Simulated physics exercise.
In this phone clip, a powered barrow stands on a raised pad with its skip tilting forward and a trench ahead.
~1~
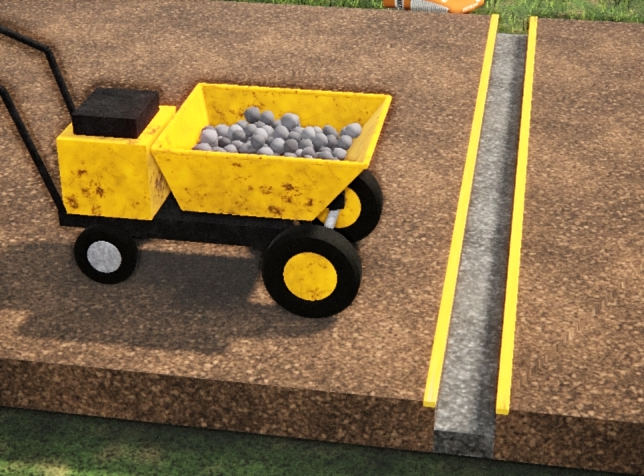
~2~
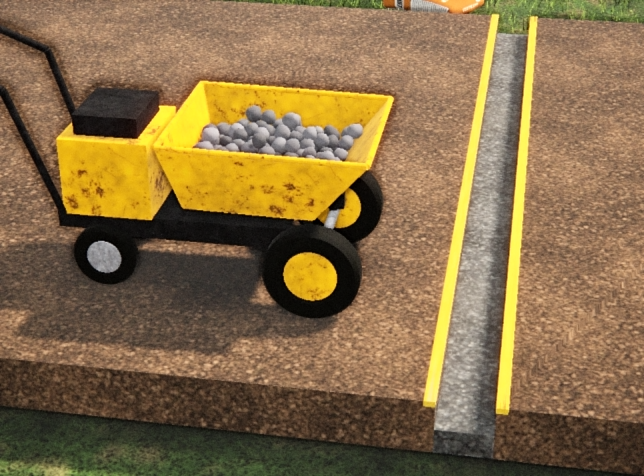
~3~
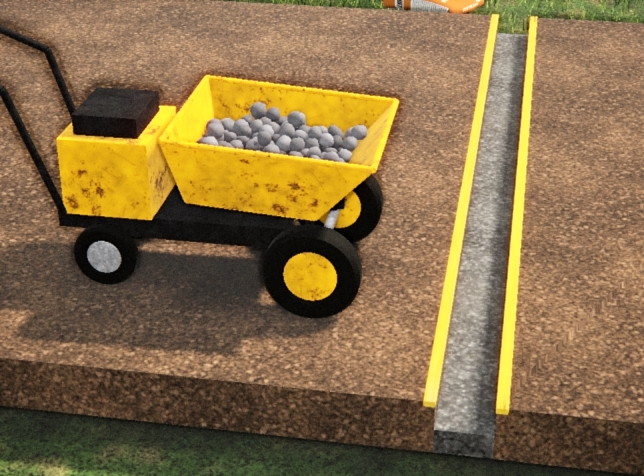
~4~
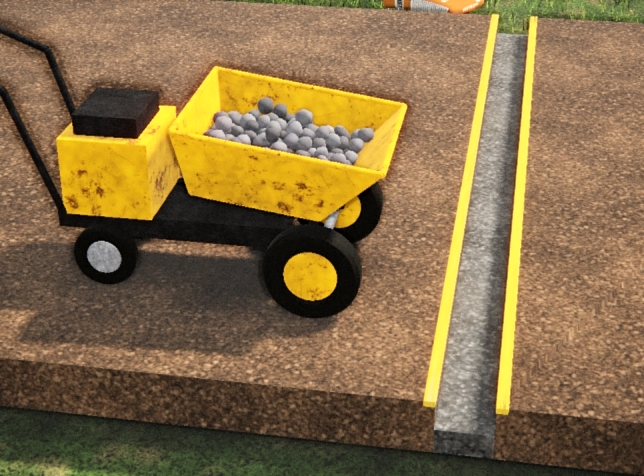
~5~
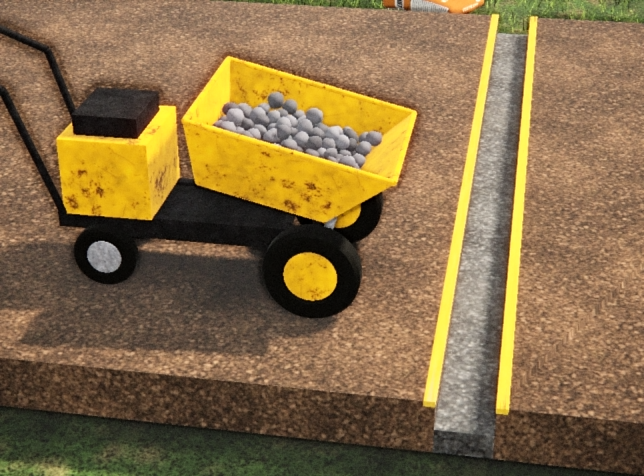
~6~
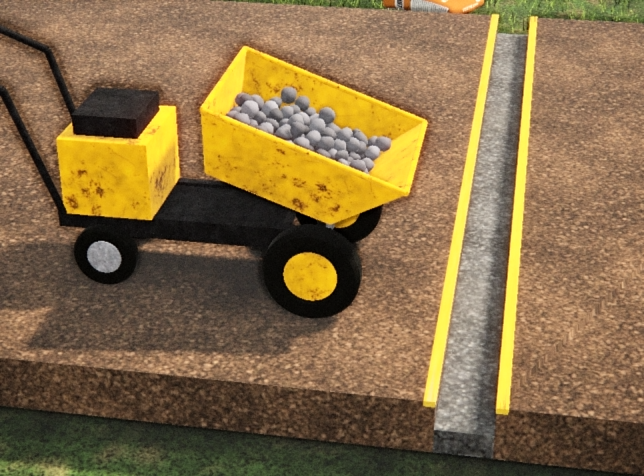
A yellow skip full of round grey cobbles tilts forward on a stationary powered barrow.
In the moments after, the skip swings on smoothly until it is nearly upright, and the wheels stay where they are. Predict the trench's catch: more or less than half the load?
The trench catches more than half of the load.
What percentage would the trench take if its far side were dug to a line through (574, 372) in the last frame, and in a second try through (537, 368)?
Roughly 100 percent first and 90 percent second.
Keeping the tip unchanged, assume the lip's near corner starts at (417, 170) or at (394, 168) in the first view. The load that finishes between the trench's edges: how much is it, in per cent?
Position 1 near 10 %, position 2 near 50 %.
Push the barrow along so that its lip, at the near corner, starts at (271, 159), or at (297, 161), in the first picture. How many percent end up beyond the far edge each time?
Near 0 and 0 percent respectively.
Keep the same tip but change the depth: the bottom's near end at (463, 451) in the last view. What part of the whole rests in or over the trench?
I'd put it at some 80 in a hundred.
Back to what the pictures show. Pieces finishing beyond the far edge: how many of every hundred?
Share of load: Near 15 %.
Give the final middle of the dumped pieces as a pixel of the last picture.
(487, 292).
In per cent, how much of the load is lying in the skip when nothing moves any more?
Close to 10 per cent.
Just after the last frame, skip tipped steeply; every one in the skip.
A moment on, skip tipped right over; roughly two thirds in the skip; roughly a quarter in or heaped over the trench; just a few beyond it; just a few falling.
Further on, skip tipped right over; about a tenth in the skip; just a few short of the trench; roughly two thirds in or heaped over the trench; roughly a quarter beyond it.
When it is over, skip tipped right over; about a tenth in the skip; just a few short of the trench; the larger part in or heaped over the trench; roughly a quarter beyond it.
